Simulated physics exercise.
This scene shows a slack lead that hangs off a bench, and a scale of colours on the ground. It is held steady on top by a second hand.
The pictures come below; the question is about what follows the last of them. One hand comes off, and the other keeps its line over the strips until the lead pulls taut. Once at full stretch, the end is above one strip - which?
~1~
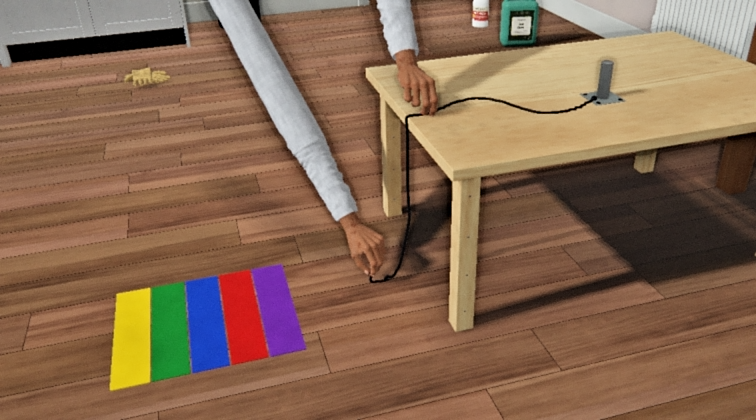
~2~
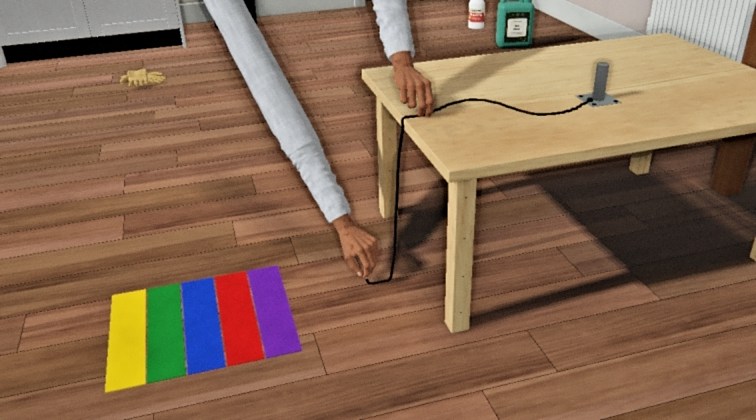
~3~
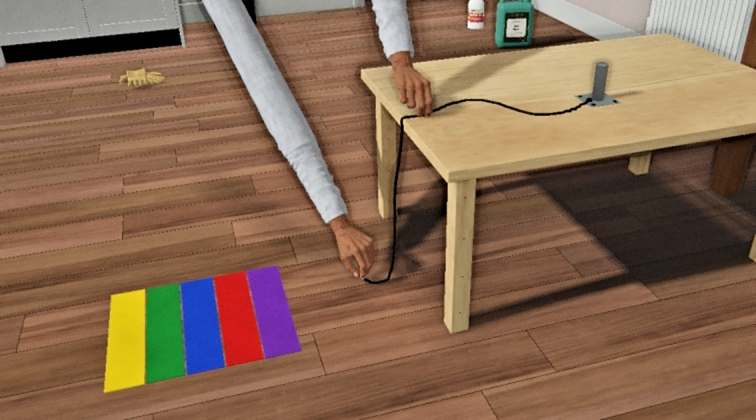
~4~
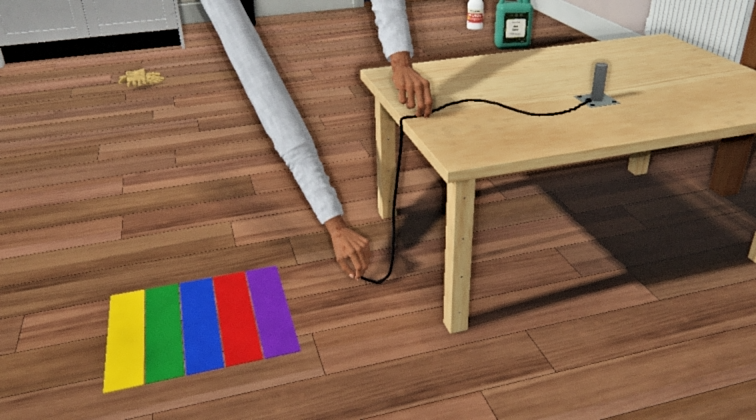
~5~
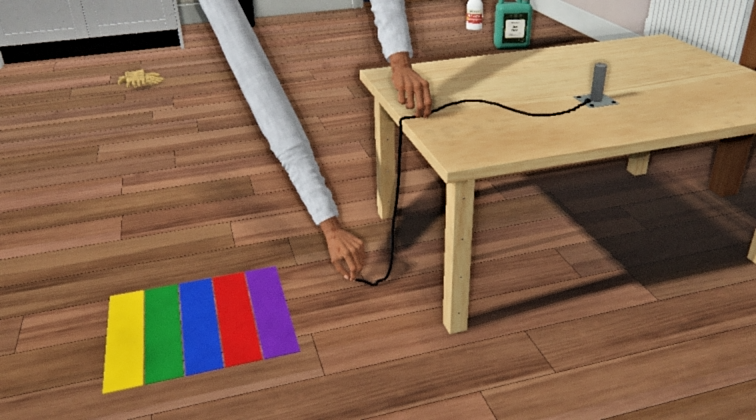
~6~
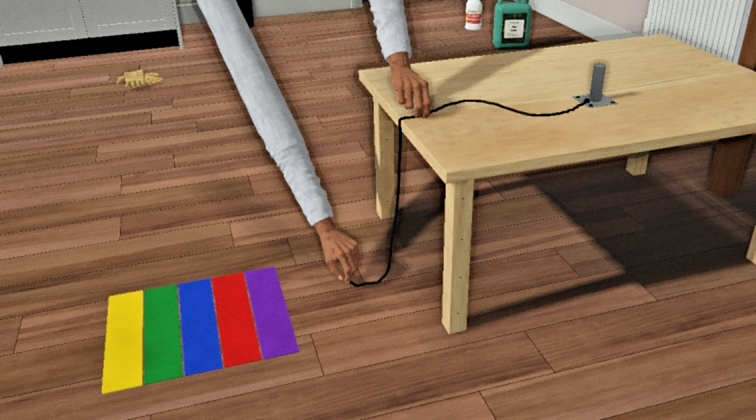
The end stops over the blue strip.
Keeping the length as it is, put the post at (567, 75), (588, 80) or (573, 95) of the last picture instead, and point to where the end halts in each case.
(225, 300), (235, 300) and (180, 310), roughly.
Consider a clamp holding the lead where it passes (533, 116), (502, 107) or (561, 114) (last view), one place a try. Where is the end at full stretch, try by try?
Try 1: (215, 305); try 2: (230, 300); try 3: (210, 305).
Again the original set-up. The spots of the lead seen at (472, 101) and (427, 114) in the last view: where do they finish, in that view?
The first lands at (445, 115), while the second lands at (390, 135).
Early on, end near (269, 293); over purple.
Midway, end near (223, 302); over red.
At the end of the slack, end near (197, 307); over blue. It halts on the blue strip.
